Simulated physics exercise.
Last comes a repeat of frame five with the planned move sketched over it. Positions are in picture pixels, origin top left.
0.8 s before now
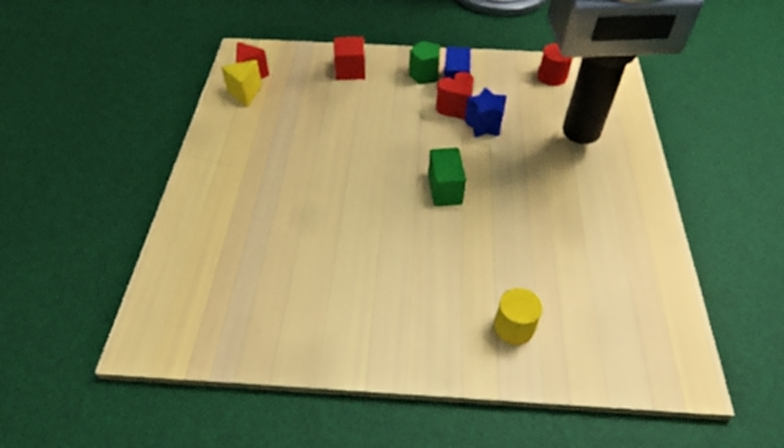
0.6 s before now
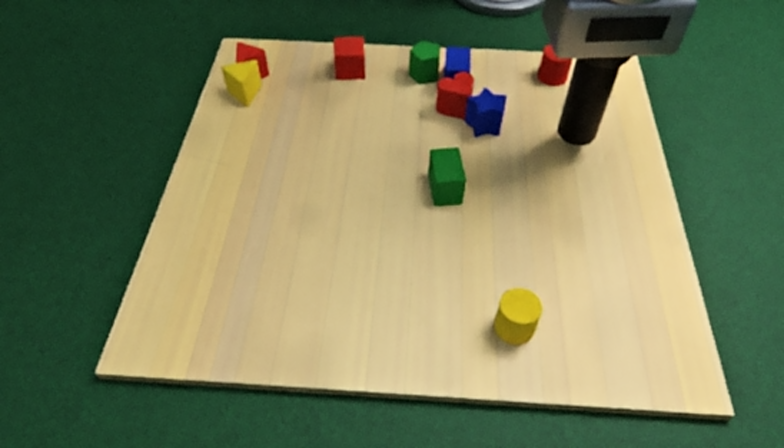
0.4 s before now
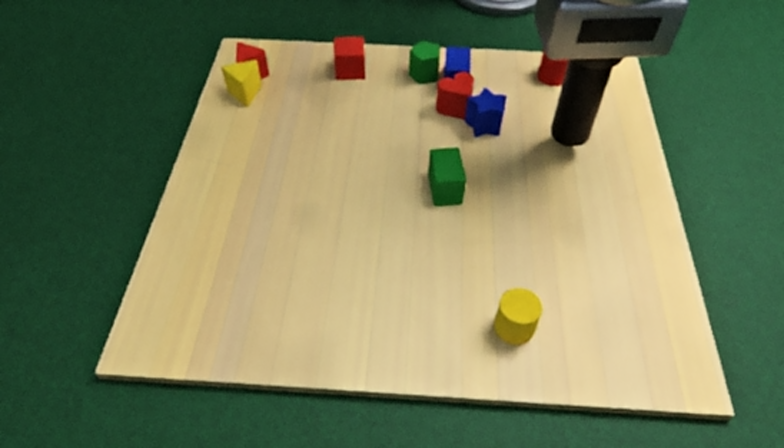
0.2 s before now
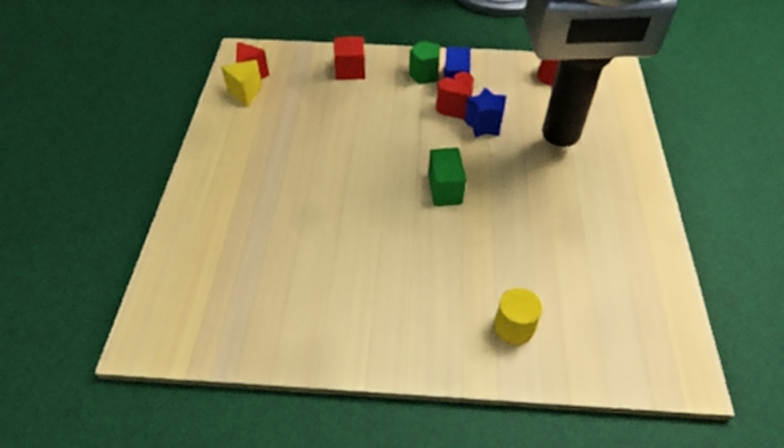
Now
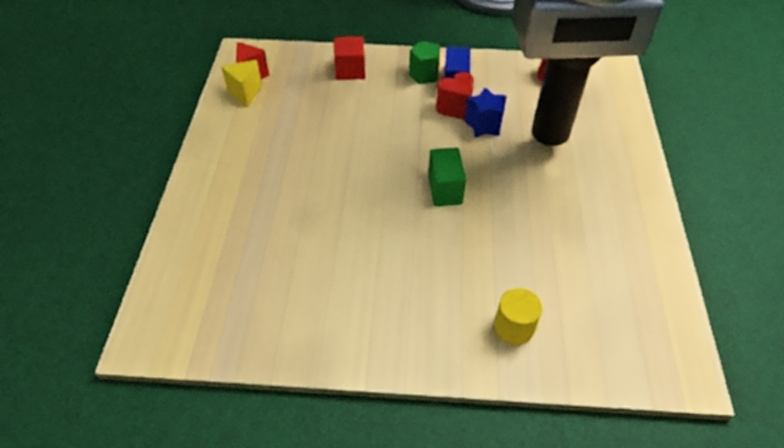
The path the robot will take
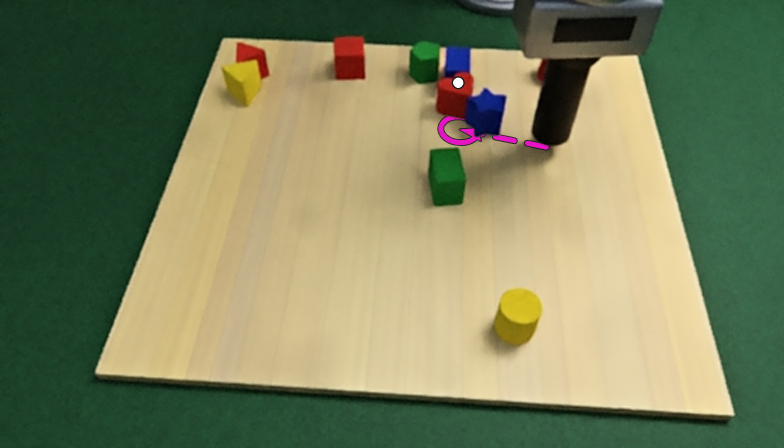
A dark bar hanging from a grey machine part slides slowly a short way left over the upper right of a pale wooden board, seen from above on a green surface by a still camera. Red, blue, green and yellow blocks sit mostly along the far edge, with a green block near the middle and a yellow cylinder nearer the front. The bar touches none of them, and every block stays put.
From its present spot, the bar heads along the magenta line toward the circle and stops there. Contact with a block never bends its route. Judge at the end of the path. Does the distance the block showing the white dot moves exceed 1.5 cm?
I believe so.
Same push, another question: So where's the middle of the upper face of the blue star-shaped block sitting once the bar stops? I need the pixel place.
So, by the moment the path ends, you'll find the top centre of the blue star-shaped block at (433, 92).
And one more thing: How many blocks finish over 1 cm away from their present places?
When the path ends, I think you'll find two blocks out of place by more than 1 cm.
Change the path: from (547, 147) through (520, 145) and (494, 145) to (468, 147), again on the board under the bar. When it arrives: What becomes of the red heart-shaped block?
The block you're asking about gets moved.
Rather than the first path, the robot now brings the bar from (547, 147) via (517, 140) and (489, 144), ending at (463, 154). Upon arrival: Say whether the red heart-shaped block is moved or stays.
In the end it has been moved.
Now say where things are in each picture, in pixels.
The first picture shows tip of the bar (581, 132), middles of tops, green oblong (448, 164), red heart-shaped block (458, 83), blue oblong (458, 58), blue star-shaped block (489, 100).
The second picture shows bar (576, 133), nothing pushed.
The third picture shows bar (569, 134), nothing pushed.
The fourth picture shows bar (561, 135), nothing pushed.
The fifth picture shows bar (550, 134), green oblong (448, 164), red heart-shaped block (458, 83), blue oblong (458, 58), blue star-shaped block (489, 100).
The line goes from (547, 147) to (460, 129); the dot is on the red heart-shaped block.
On the path given first. Halfway along, bar (505, 125); red heart-shaped block (451, 80), turned 25° clockwise; blue star-shaped block (472, 98).
At the end, bar (461, 116); green oblong unmoved; red heart-shaped block (433, 70), turned 75° clockwise; blue oblong (456, 56); blue star-shaped block (433, 92), turned 20° clockwise.
